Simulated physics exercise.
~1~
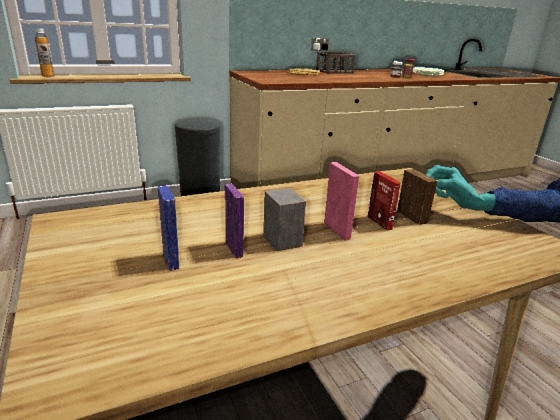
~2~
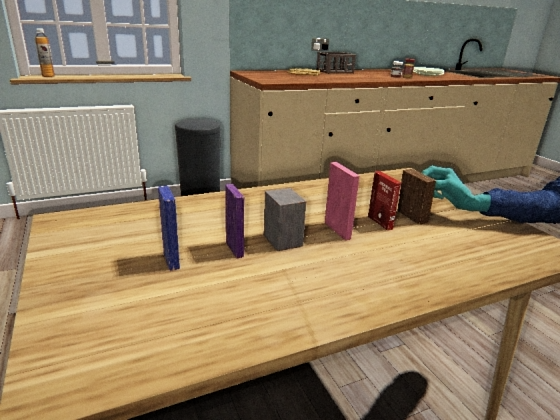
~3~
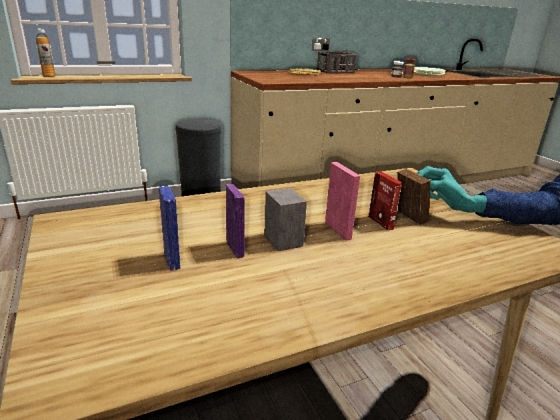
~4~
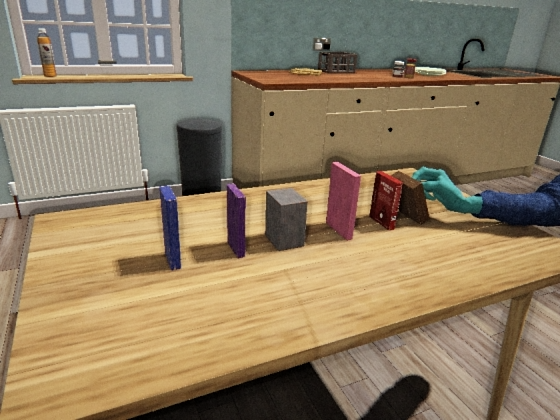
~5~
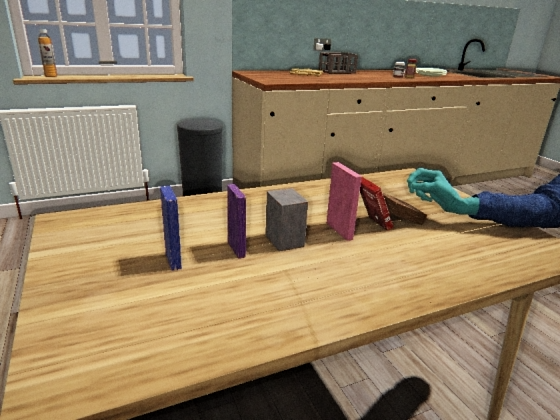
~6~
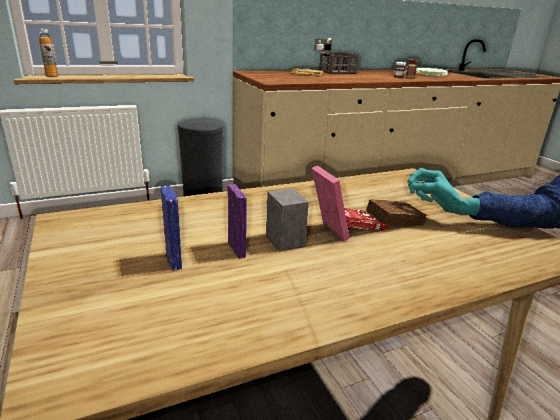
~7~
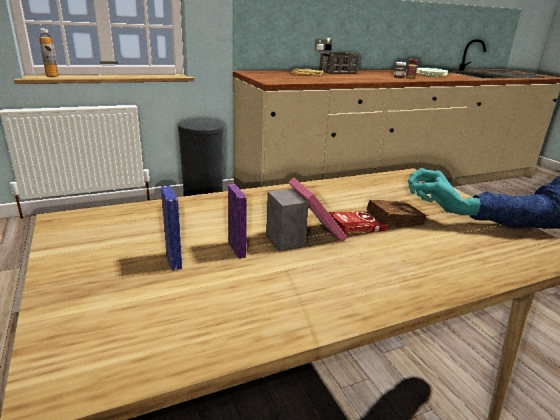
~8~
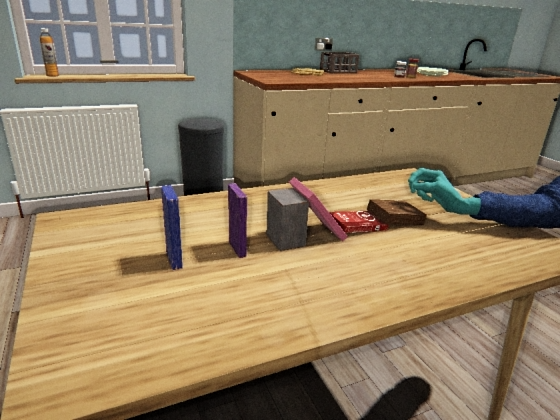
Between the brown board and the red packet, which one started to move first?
The brown board started to move first, tipping under the hand while the red packet was still standing upright.
